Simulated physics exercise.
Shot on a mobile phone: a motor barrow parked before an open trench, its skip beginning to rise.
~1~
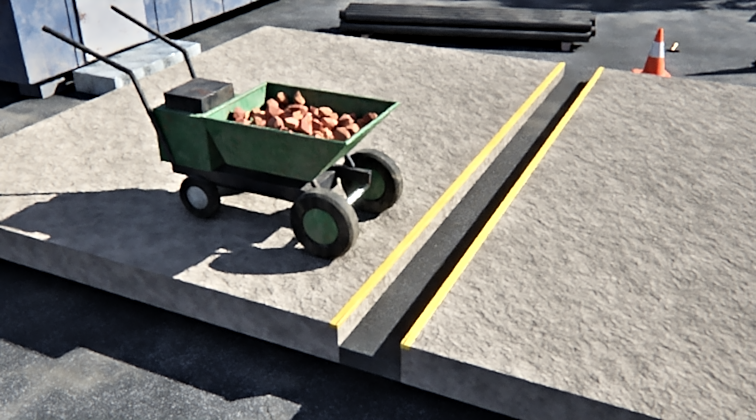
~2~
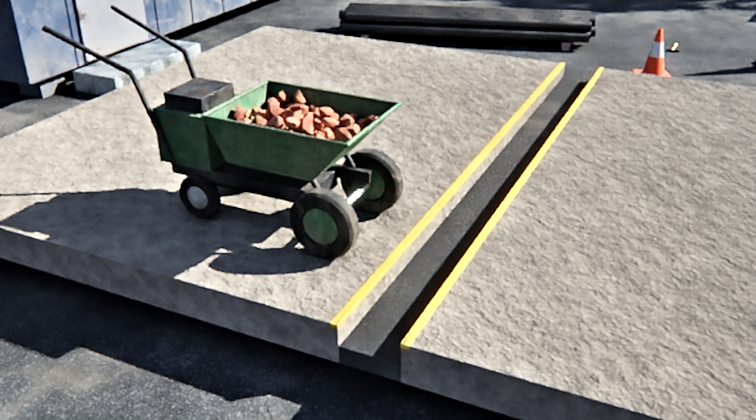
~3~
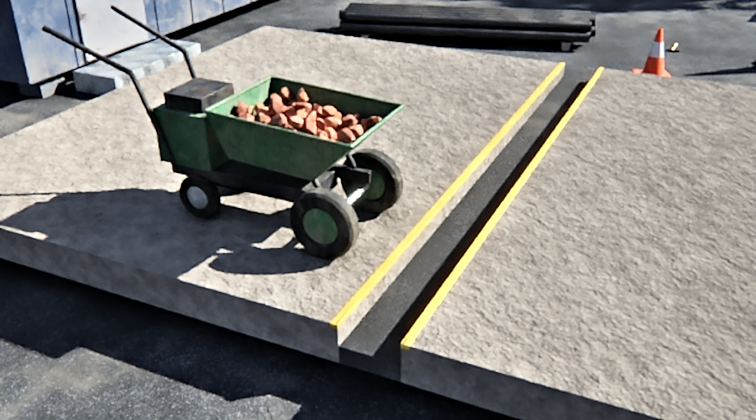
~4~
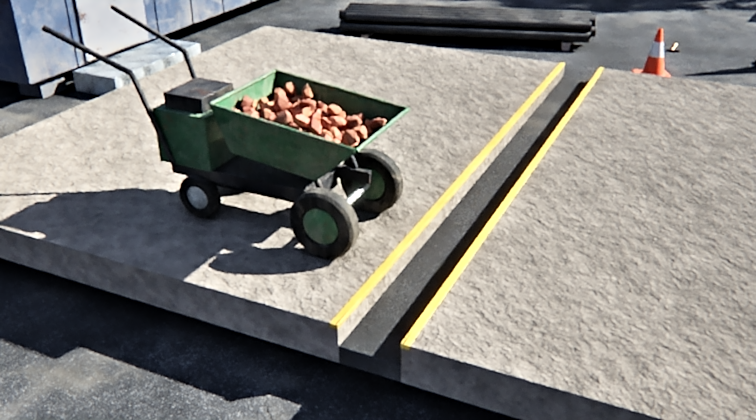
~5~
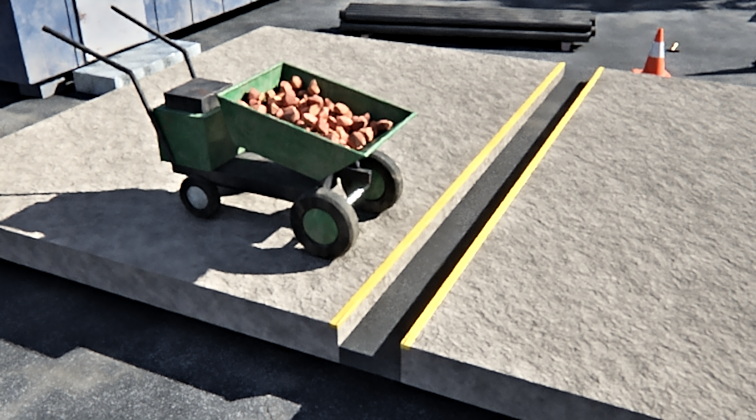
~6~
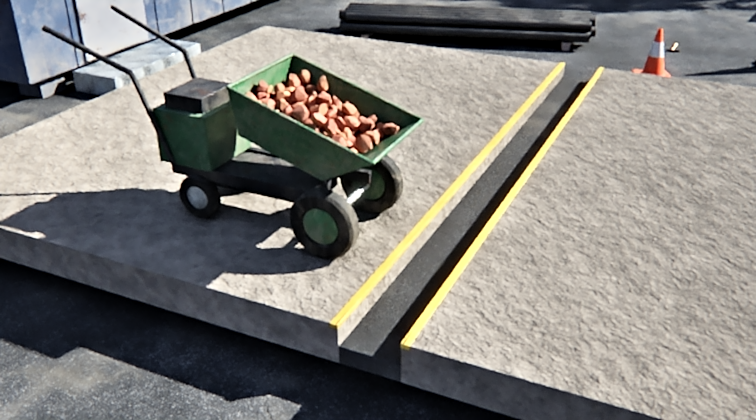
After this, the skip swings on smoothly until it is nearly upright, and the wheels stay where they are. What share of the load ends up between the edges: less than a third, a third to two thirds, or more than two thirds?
A third to two thirds.
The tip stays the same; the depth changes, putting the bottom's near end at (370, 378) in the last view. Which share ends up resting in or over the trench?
Something close to 70 per cent.
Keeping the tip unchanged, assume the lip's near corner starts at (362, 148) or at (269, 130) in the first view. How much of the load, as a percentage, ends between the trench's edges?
Close to 20 in a hundred, and close to 50 in a hundred.
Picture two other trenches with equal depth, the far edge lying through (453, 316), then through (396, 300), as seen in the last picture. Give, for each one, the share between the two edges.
Result, try 1: 80 in a hundred; try 2: 0 in a hundred.
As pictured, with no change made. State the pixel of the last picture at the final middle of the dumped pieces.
Near (456, 253).
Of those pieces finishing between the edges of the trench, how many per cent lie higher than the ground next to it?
About 25 per cent.
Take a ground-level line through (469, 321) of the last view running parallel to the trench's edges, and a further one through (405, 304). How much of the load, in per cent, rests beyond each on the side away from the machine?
Estimate: 20 % and 60 %, respectively.
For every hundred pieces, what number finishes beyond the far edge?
Roughly 35 percent of the pieces, I think.
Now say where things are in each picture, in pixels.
Lip of the skip at (345, 145), level; top of the load at (295, 120), lumps of rubble; first edge of the trench at (362, 291); far edge at (430, 309), the trench over half as wide as the skip, and shallow for its width, in the first picture.
Lip of the skip at (346, 145), level; top of the load at (288, 115), in the second picture.
Lip of the skip at (350, 147), tipped barely; top of the load at (291, 113), in the third picture.
Lip of the skip at (356, 151), tipped a little; top of the load at (282, 117), in the fourth picture.
Lip of the skip at (364, 156), tipped a little; top of the load at (288, 113), in the fifth picture.
Lip of the skip at (372, 163), tipped clearly; top of the load at (283, 96); first edge of the trench at (362, 291); far edge at (430, 309), in the sixth picture.
Soon after the last picture, skip tipped steeply; all in the skip.
A little later, skip tipped right over; about two thirds in the skip; about a quarter in or heaped over the trench; a small part beyond it; a stray few falling.
Later still, skip tipped right over; a small part in the skip; about half in or heaped over the trench; about a third beyond it.
At rest, skip tipped right over; a small part in the skip; about half in or heaped over the trench; about a third beyond it.
